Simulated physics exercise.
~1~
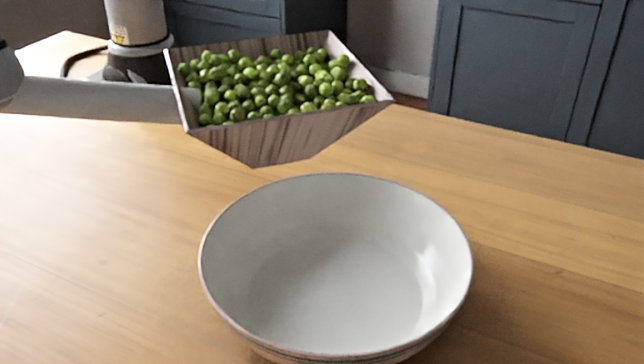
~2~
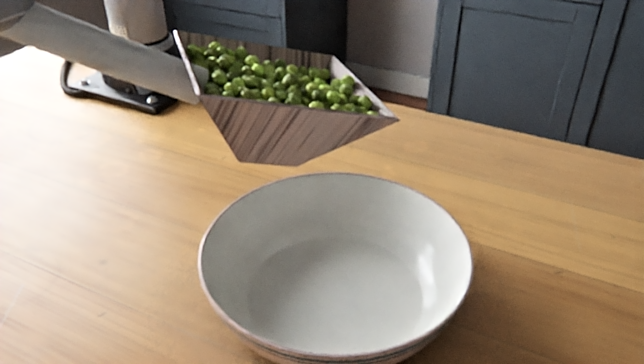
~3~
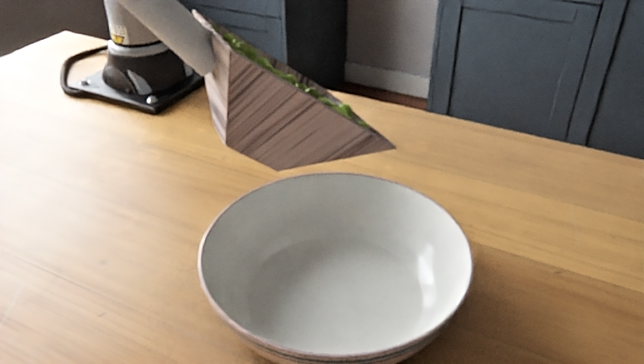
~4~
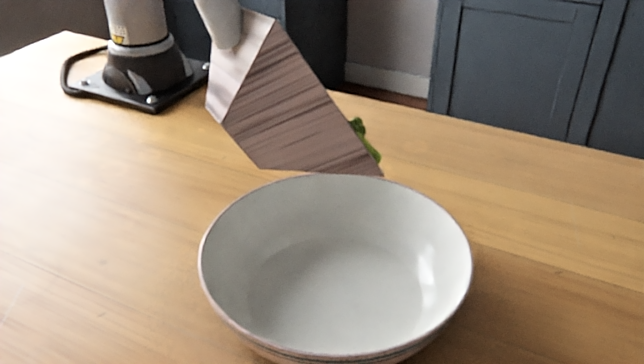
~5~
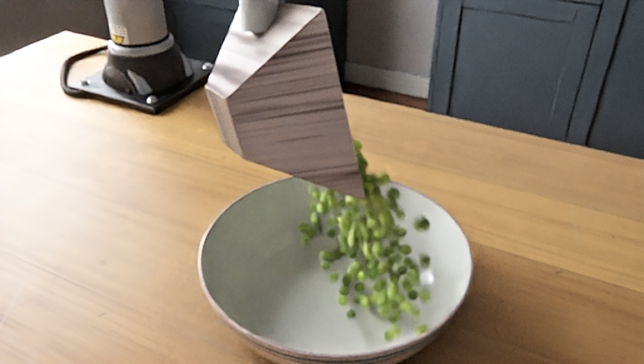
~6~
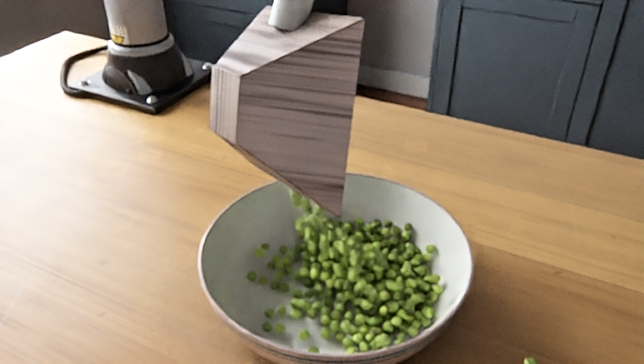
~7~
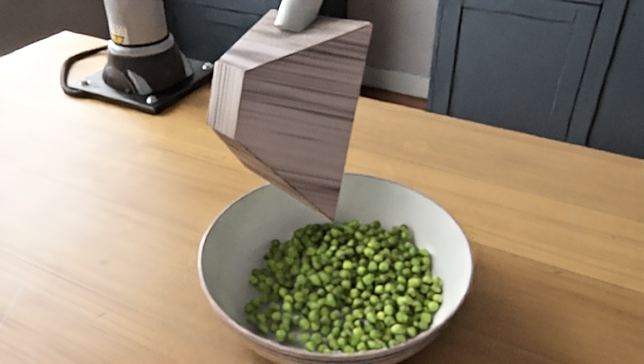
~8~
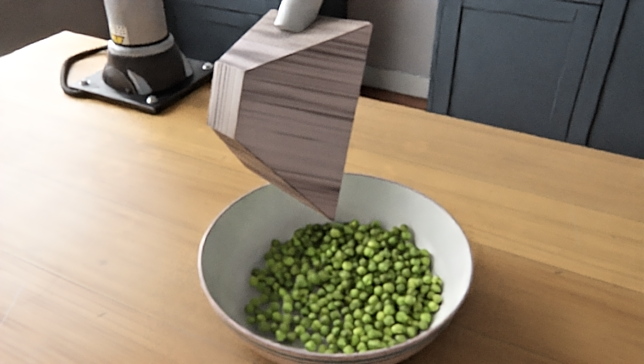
Robot arm tilting a wood-patterned scoop and pouring green peas into a pale bowl, where they settle beneath the tipped scoop.
